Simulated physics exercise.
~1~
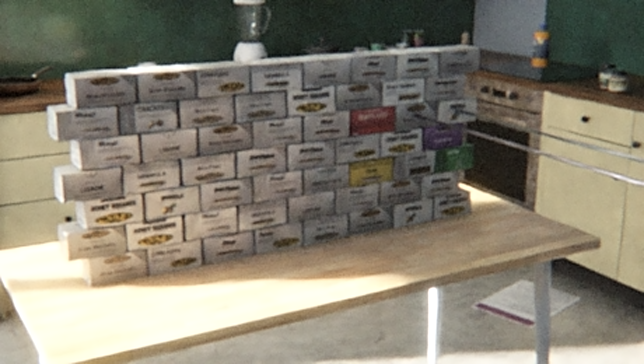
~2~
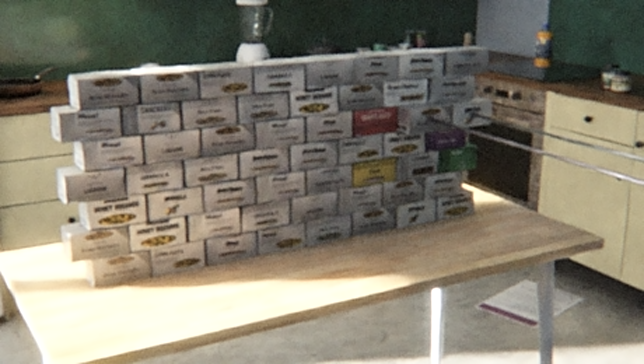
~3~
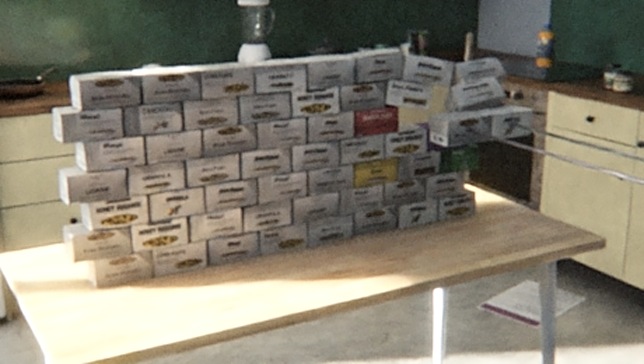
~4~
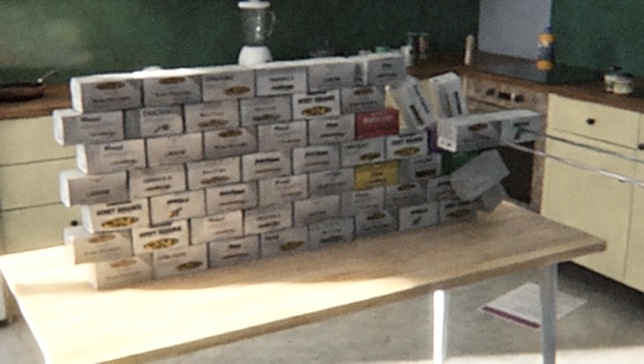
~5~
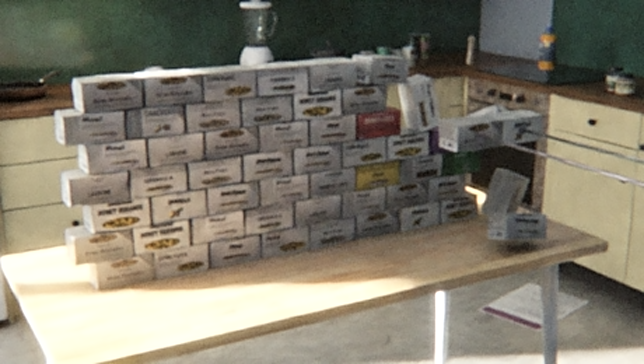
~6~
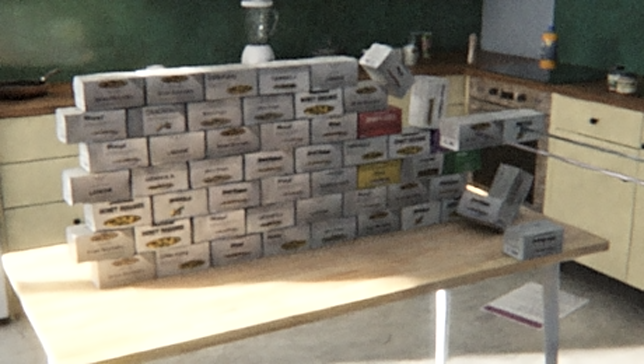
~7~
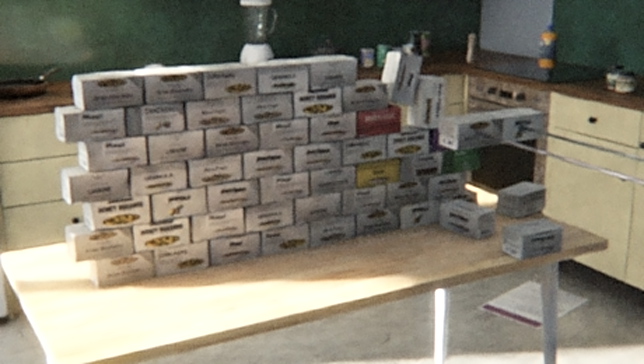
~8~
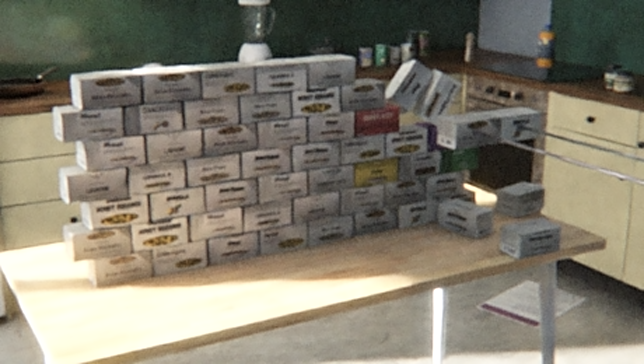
A wall of staggered white boxes stood on a wooden table as thin rods drew two neighbouring boxes out to the right, and several above tipped and tumbled, some landing on the tabletop, while most of the wall, including the green box, stayed up.
